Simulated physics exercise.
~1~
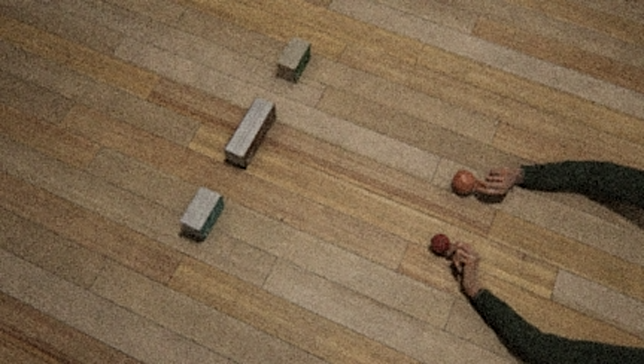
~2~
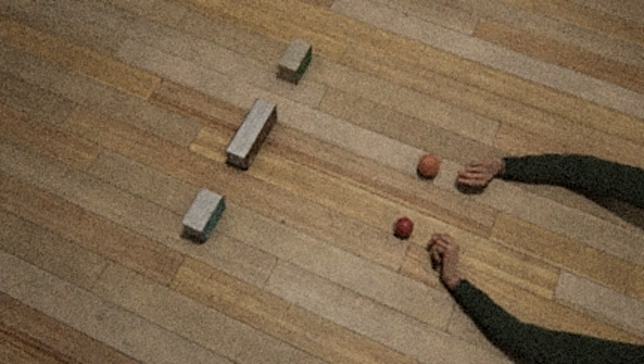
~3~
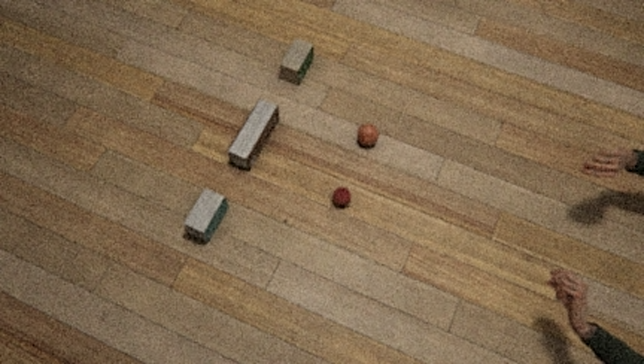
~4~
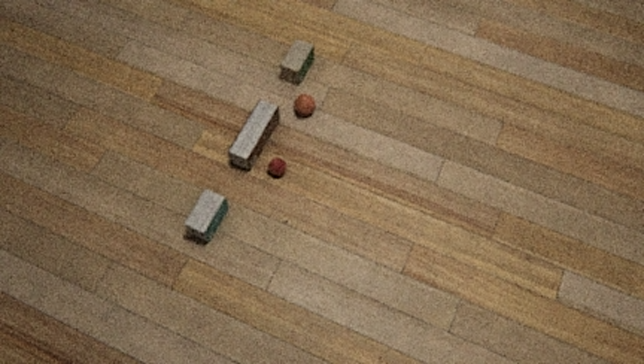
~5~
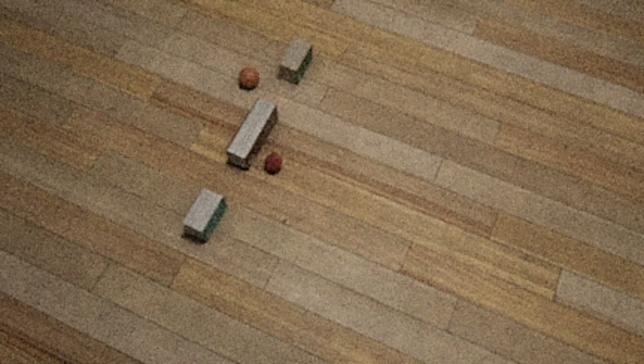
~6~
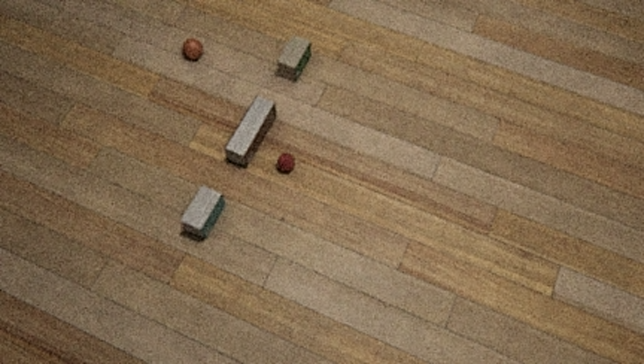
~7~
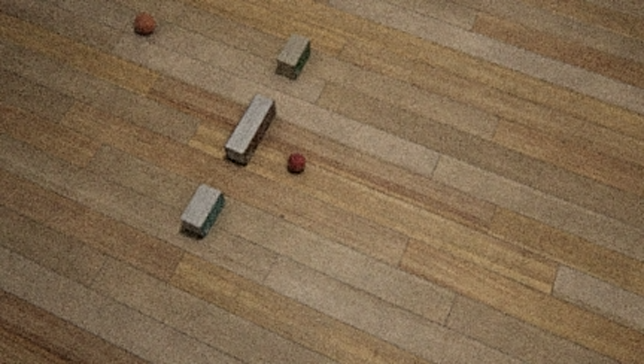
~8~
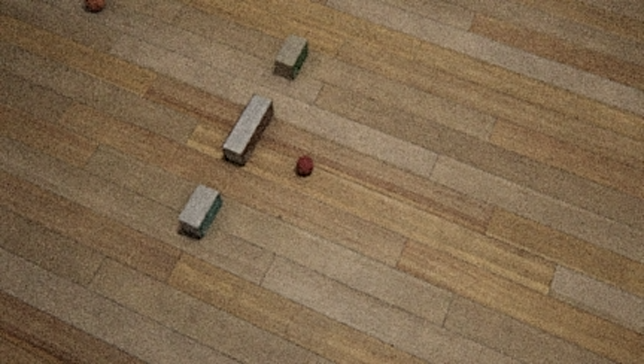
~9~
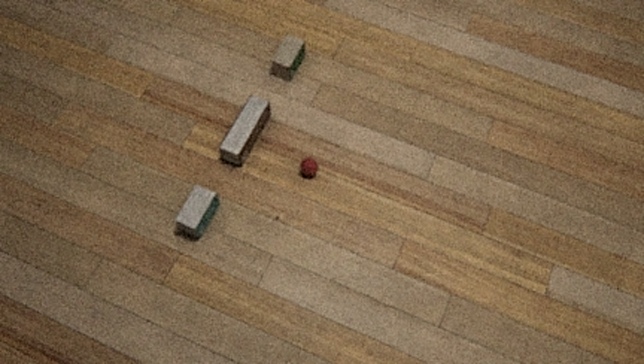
A wooden plank floor is seen from above, in dim light and through a slightly swaying view. Three blocks stand in a slanting row left of centre, a small green one at the top, a longer brown one in the middle and a small turquoise one below. From the right, two dark-sleeved arms release an orange ball and a smaller red one, then draw back out of sight. Both balls roll left and upward. The orange one passes between the green and brown blocks and leaves at the upper left. The red one hits the brown block, rebounds and drifts slowly right, ending a short way from it.
